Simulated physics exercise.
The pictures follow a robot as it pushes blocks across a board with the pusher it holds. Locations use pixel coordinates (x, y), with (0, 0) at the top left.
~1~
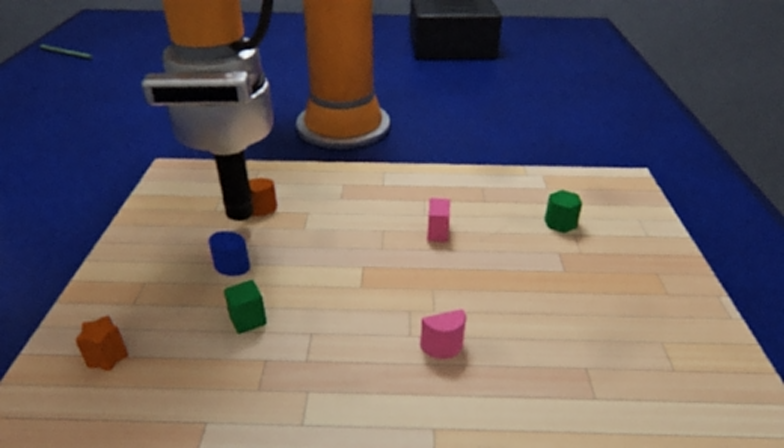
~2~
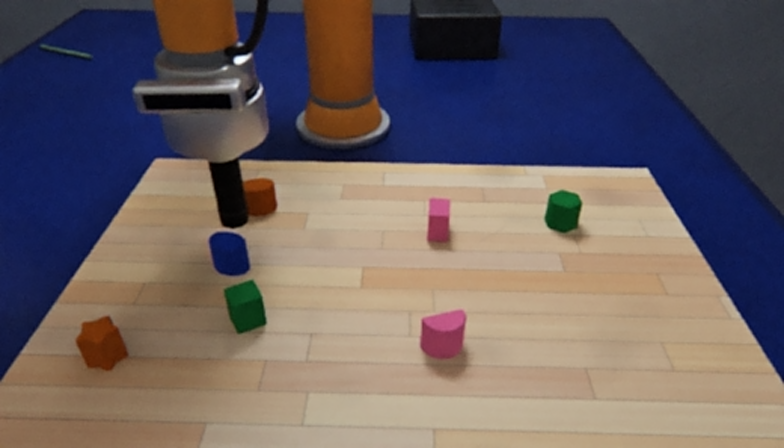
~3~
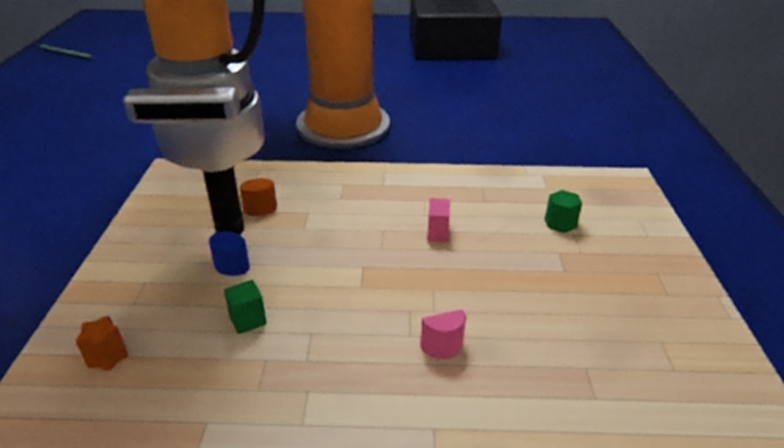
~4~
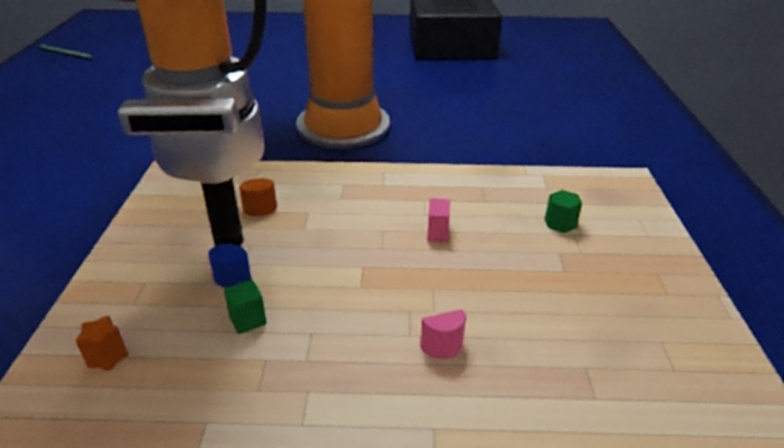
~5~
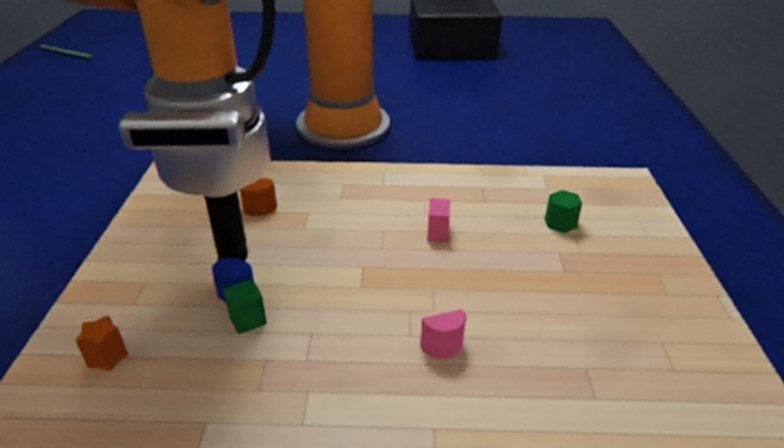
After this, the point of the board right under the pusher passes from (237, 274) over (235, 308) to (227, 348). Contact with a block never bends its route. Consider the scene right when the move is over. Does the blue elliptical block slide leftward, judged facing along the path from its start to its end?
The answer is yes.
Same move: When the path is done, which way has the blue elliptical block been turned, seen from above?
Spins counterclockwise.
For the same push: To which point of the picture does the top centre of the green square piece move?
I expect it at (277, 339).
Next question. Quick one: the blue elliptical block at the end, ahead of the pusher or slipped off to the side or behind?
It rides in front to the end.
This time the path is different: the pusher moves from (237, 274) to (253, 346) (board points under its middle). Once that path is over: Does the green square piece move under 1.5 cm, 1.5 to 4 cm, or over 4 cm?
Band: Over 4 cm.
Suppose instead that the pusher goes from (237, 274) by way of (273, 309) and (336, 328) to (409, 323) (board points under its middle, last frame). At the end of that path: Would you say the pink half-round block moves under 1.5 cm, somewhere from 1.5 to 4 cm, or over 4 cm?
The displacement of the pink half-round block is below 1.5 cm.
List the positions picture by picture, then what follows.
In the first picture, tip of the pusher at (240, 214), middles of tops, blue elliptical block at (227, 240), green square piece at (243, 292).
In the second picture, pusher at (235, 222), nothing pushed.
In the third picture, pusher at (230, 231), nothing pushed.
In the fourth picture, pusher at (229, 243), blue elliptical block at (227, 252).
In the fifth picture, pusher at (234, 257), blue elliptical block at (231, 267), green square piece at (243, 292).
What follows on the original path. One third of the way, pusher at (234, 279); blue elliptical block at (237, 289), turned 20° anticlockwise; green square piece at (251, 308).
Two thirds of the way, pusher at (229, 304); blue elliptical block at (238, 314), turned 45° anticlockwise; green square piece at (264, 327), turned 15° anticlockwise.
At the end, pusher at (223, 331); blue elliptical block at (241, 338), turned 75° anticlockwise; green square piece at (277, 339), turned 45° anticlockwise.
